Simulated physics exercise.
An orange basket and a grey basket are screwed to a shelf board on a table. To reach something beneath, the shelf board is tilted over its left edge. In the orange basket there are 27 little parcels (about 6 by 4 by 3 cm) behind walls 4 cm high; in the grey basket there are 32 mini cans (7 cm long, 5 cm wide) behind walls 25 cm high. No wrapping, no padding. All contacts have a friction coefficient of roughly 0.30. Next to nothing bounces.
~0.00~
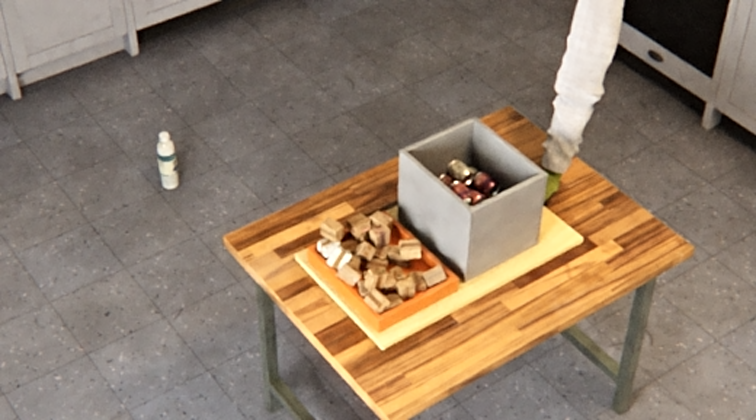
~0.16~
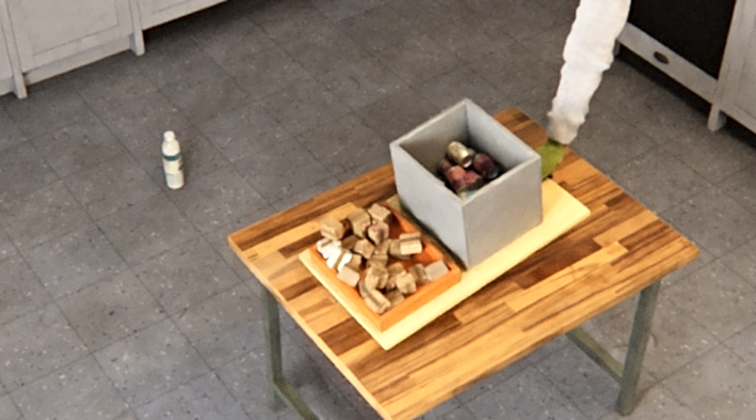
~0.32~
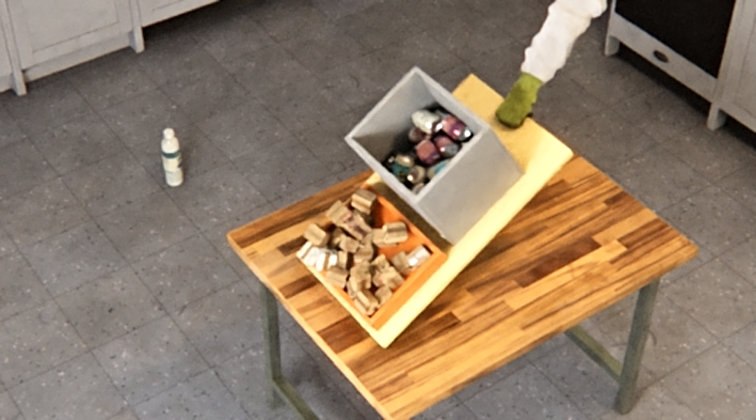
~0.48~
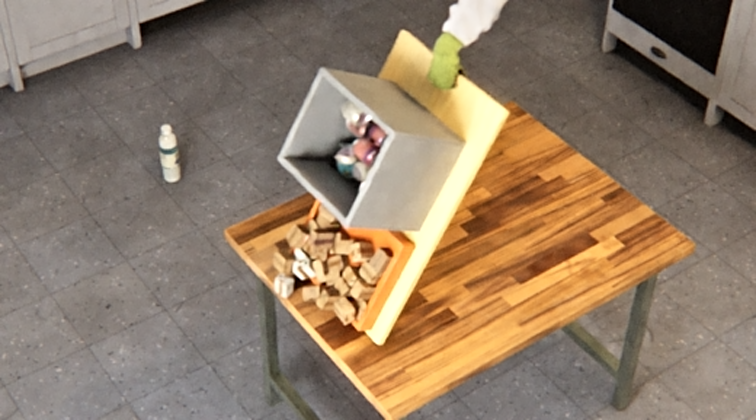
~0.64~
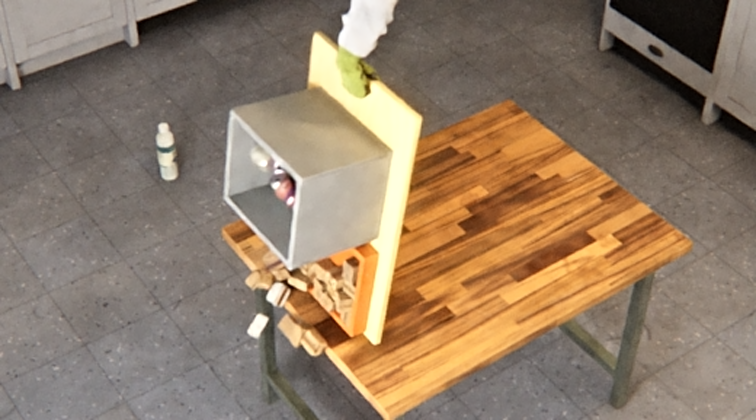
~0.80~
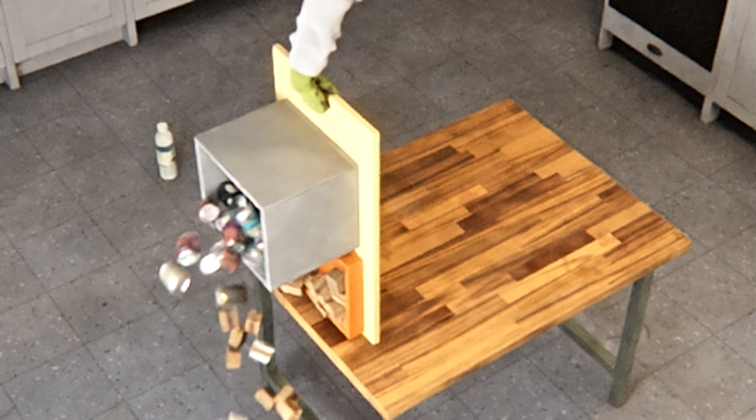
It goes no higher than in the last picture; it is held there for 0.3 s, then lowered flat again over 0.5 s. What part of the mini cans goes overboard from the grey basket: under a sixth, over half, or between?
Out of the grey basket go upwards of half of the mini cans.
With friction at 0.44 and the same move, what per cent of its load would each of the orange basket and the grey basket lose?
In that case orange basket 100, grey basket 80 per cent.
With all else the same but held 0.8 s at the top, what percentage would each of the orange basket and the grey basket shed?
Then orange basket 100, grey basket 80 per cent.
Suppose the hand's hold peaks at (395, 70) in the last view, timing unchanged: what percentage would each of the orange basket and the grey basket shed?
In that case orange basket 20, grey basket 20 per cent.
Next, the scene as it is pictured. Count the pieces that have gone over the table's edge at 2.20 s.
About 45.
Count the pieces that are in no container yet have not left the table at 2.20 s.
Roughly 5.
After 1.02 s, tilt 91°; the orange basket is down by 23 of 27 and the grey basket is down by 16 of 32.
After 1.30 s, tilt 59°; the orange basket is down by 25 of 27 and the grey basket is down by 22 of 32.
After 1.70 s, tilt 0°; the orange basket is down by 25 of 27 and the grey basket is down by 27 of 32.
Final count (at 2.20 s), the orange basket is down by 25 of 27 and the grey basket is down by 27 of 32. Asked share, 27 of 32, 84 per cent.
